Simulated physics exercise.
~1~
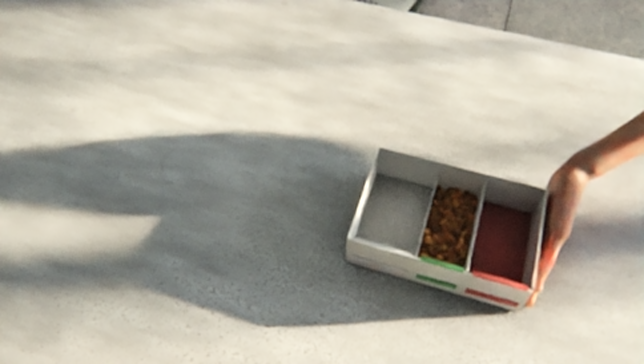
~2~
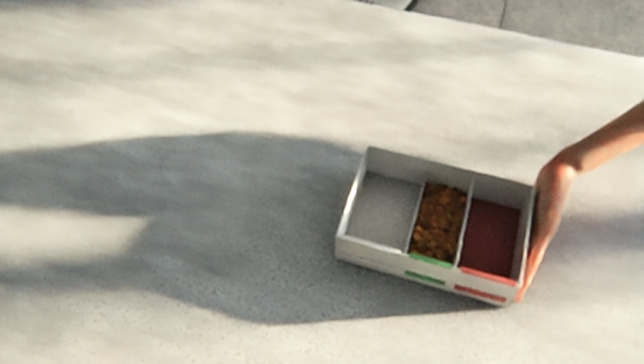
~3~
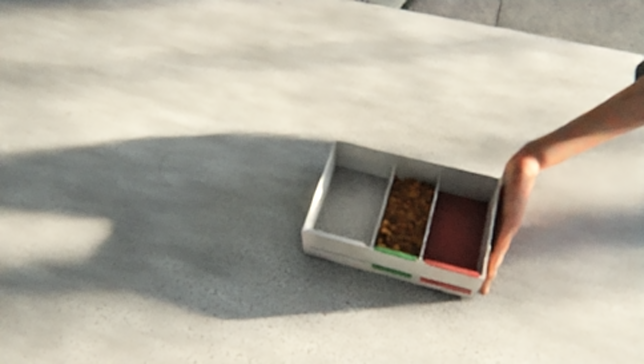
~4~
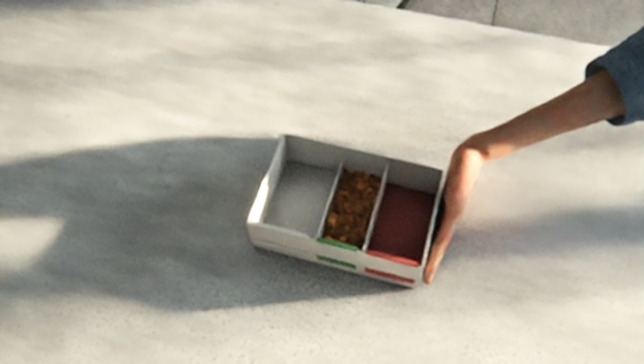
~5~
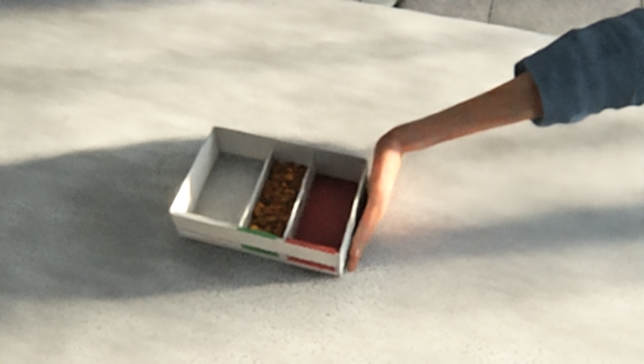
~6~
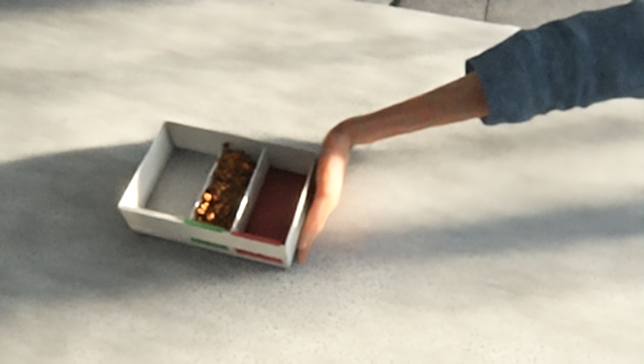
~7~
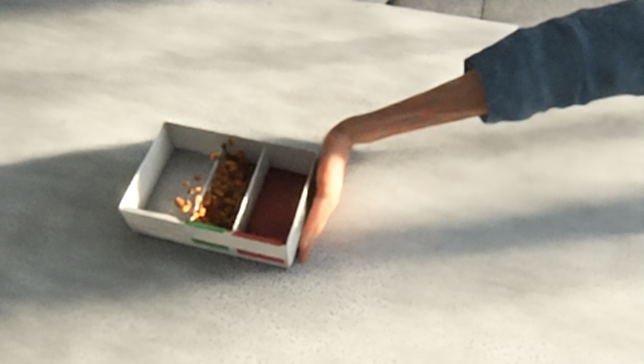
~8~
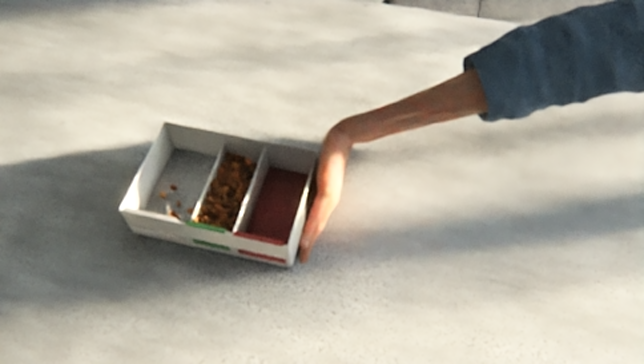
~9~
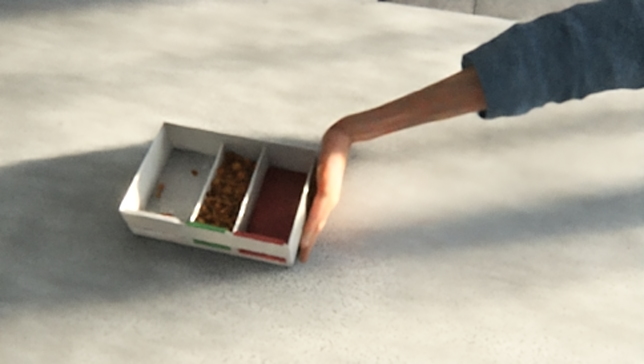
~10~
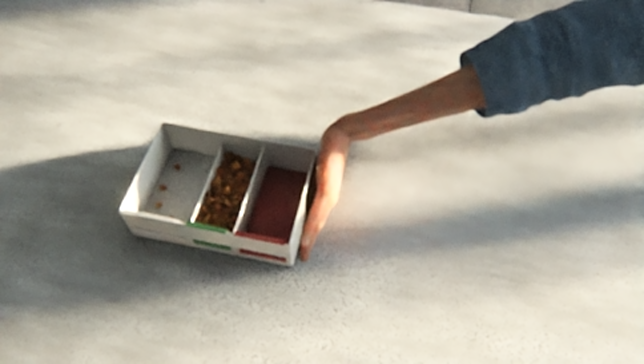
The video shows a hand sliding a white three-compartment tray, its middle section full of brown kibble, leftward across a pale surface. As the tray stops, the kibble surges left and a few pieces spill into the empty left compartment, while most stay in the middle.
